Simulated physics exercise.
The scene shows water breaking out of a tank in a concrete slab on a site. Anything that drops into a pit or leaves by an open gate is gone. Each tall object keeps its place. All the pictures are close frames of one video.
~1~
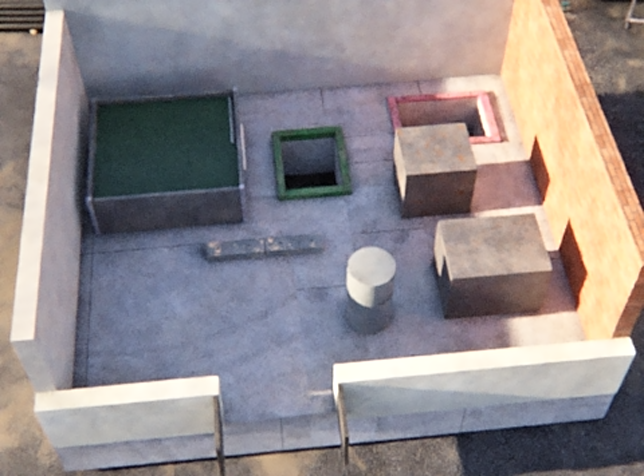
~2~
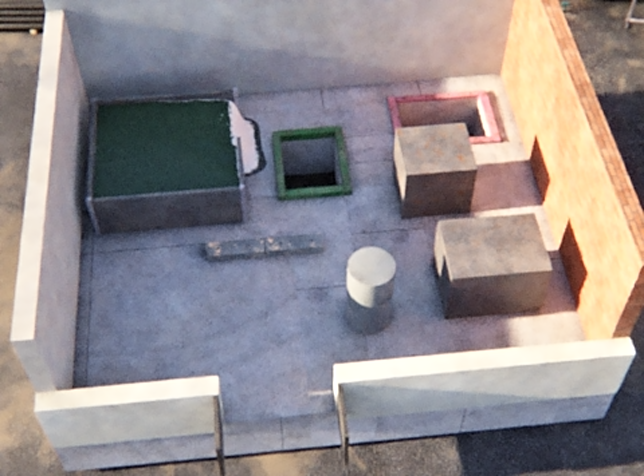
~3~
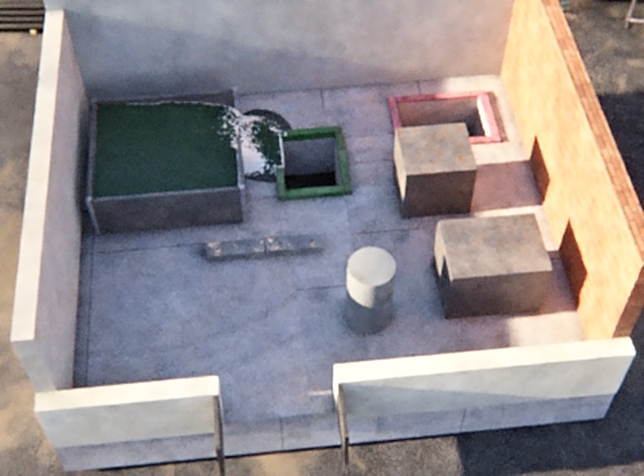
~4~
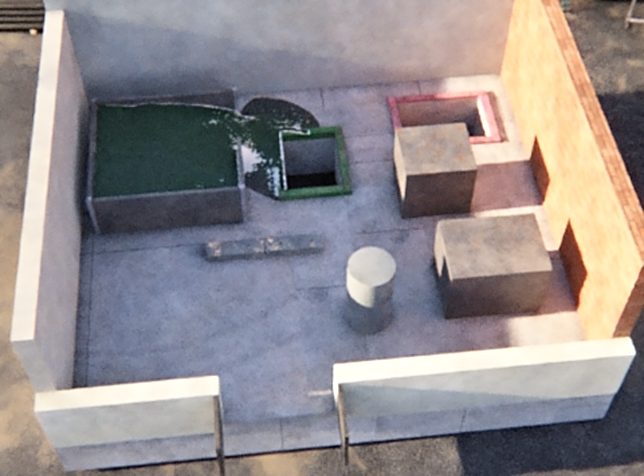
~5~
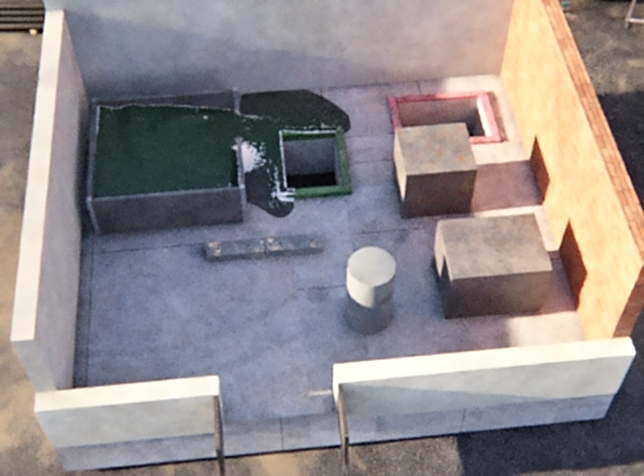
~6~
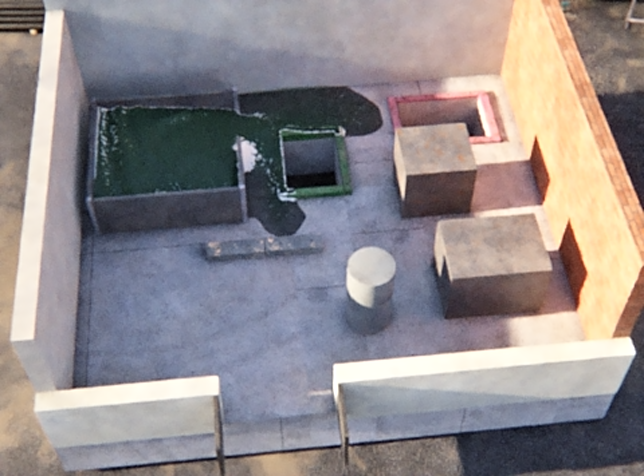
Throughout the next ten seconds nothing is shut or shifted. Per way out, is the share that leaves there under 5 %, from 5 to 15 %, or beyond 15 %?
In the end the gate stays lower than five per cent; the pink pit goes higher than fifteen per cent; the green pit goes higher than fifteen per cent.
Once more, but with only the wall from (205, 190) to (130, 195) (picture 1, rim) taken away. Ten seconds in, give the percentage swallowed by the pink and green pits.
Pink 2 %, green 0 %.
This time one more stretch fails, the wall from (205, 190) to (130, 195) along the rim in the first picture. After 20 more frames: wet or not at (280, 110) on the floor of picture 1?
It would be unsoaked.
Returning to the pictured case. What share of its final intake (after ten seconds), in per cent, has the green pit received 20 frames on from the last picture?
About 75 per cent.
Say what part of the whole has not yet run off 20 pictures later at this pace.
I'd estimate close to 72 per cent.
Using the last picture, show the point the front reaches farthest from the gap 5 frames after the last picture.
Close to (478, 76), I think.
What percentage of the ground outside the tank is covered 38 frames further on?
I reckon around 60 %.
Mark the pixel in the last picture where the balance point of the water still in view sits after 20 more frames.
Roughly (251, 157).
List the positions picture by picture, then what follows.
In the first picture, still water in the water tank at (166, 146).
In the second picture, the front is at (254, 171), out from the gap at (237, 136).
In the third picture, the front is at (281, 123), out from the gap at (237, 138).
In the fourth picture, water pours out at (237, 139) and has run to (312, 123).
In the fifth picture, water pours out at (237, 139) and has run to (341, 115).
In the sixth picture, water pours out at (237, 138) and has run to (376, 115).
A moment on, water covers 15 % of the floor; the gate 0 %, the pink pit 1 %, the green pit 8 %.
Next, water covers 20 % of the floor; the gate 0 %, the pink pit 4 %, the green pit 14 %.
Then, water covers 40 % of the floor; the gate 0 %, the pink pit 10 %, the green pit 19 %.
Later, water covers 60 % of the floor; the gate 0 %, the pink pit 16 %, the green pit 23 %.
In the end, water covers 90 % of the floor; the gate 0 %, the pink pit 20 %, the green pit 24 %.
